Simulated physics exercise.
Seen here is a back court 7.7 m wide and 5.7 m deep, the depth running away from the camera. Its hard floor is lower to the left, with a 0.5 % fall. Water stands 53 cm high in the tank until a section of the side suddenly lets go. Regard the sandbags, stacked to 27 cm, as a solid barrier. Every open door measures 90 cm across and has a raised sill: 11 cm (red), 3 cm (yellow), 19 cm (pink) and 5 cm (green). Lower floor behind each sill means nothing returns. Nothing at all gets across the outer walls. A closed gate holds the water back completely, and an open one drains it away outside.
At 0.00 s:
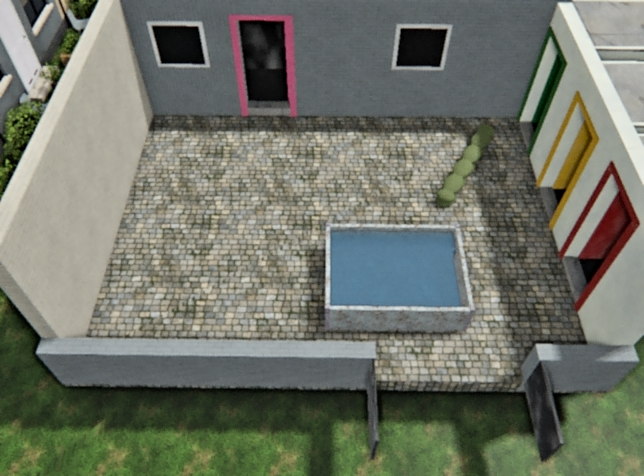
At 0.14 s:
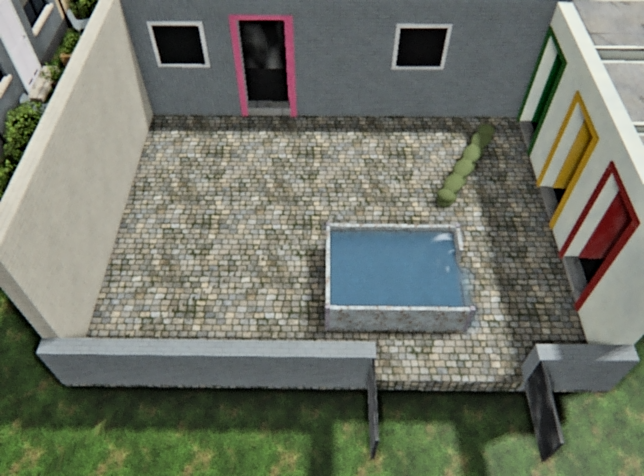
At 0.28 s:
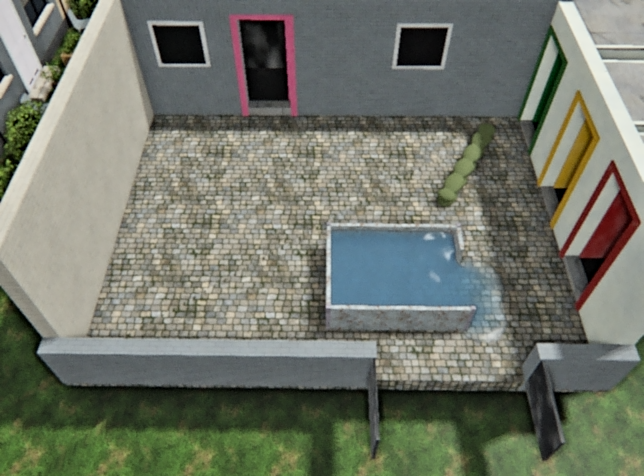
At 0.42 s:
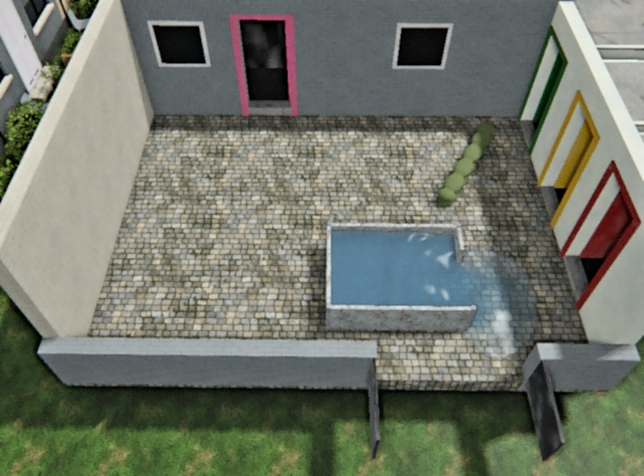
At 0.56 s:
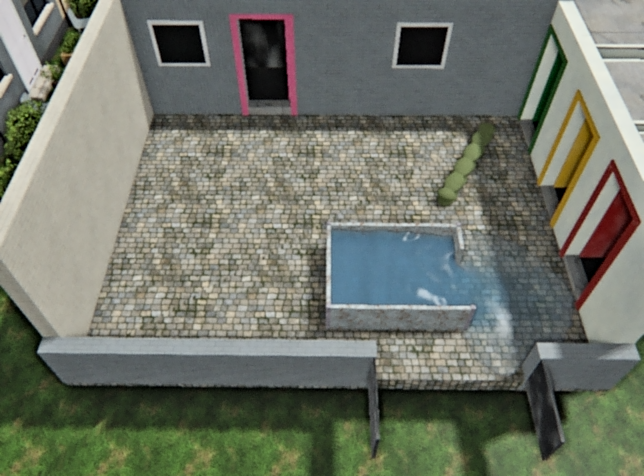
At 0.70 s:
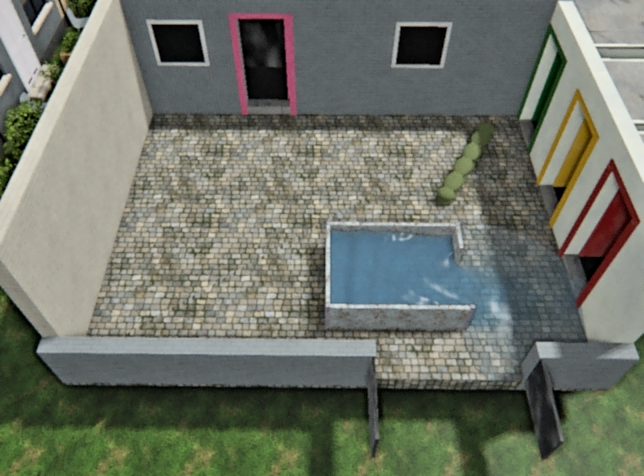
To begin with, a raised tank of blue water sits still on the stone paving of a walled courtyard, near an open gate. Water then pours from the tank's right side onto the paving, spreading toward the red doorway and forward toward the gateway while bright ripples shift across the tank.
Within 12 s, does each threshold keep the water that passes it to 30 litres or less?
In the end at the red door the total will be higher than the limit; at the yellow door the total will be higher than the limit; at the pink door the total will be lower than the limit; at the green door the total will be higher than the limit.
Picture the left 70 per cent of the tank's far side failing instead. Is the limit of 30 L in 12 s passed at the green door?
Note: Green door, beyond the mark.
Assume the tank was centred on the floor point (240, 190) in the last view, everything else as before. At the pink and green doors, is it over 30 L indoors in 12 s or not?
For the pink door, the amount is acceptable; for the green door, the amount is too high.
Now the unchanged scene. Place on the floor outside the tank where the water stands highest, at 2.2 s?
Roughly pixel (542, 322).
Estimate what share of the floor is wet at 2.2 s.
Roughly 15 % of the floor is wet.
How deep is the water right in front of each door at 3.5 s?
Centimetres: Red 19 / yellow 7 / pink 0 / green 3.
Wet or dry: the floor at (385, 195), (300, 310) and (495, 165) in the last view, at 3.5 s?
Going in order, clear, then clear, then covered.
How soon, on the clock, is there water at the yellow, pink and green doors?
The yellow door is reached at 1.4 s, pink at 7.5 s, green at 2.6 s.
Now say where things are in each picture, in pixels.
The tank at (396, 268) is whole and still, 53 cm deep, in the first frame.
Water pours out at (459, 293) and has run 0.6 m, to a hidden place; typically 5 cm deep outside, 53 cm at the tank's back, in the second frame.
Water pours out at (459, 294) and has run 0.8 m, to (494, 275); typically 8 cm deep outside, 53 cm at the tank's back, in the third frame.
Water pours out at (460, 294) and has run 1.2 m, to (525, 281); typically 6 cm deep outside, 53 cm at the tank's back, in the fourth frame.
Water pours out at (459, 293) and has run 1.8 m, to (563, 287); typically 5 cm deep outside, 53 cm at the tank's back, in the fifth frame.
The front is at (586, 339), 2.0 m from the gap at (459, 292); 3.7 m2 of floor is under water; 49 cm left at the back of the tank, in the sixth frame.
After 1.4 s water covers 10 % of the floor and is deepest (38 cm) near (578, 365); red door 25 cm at the sill, 42 L in, yellow door 3 cm at the sill, 0 L in, pink door not reached, green door not reached.
After 2.2 s water covers 15 % of the floor and is deepest (30 cm) near (542, 322); red door 27 cm at the sill, 108 L in, yellow door 6 cm at the sill, 2 L in, pink door not reached, green door not reached.
After 3.5 s water covers 20 % of the floor and is deepest (18 cm) near (553, 365); red door 19 cm at the sill, 185 L in, yellow door 7 cm at the sill, 11 L in, pink door not reached, green door 3 cm at the sill, 0 L in.
After 7.0 s water covers 40 % of the floor and is deepest (14 cm) near (507, 123); red door 9 cm at the sill, 207 L in, yellow door 4 cm at the sill, 27 L in, pink door not reached, green door 12 cm at the sill, 76 L in.
After 12.0 s water covers 55 % of the floor and is deepest (6 cm) near (467, 179); red door 4 cm at the sill, 207 L in, yellow door 6 cm at the sill, 54 L in, pink door 1 cm at the sill, 0 L in, green door 6 cm at the sill, 127 L in.
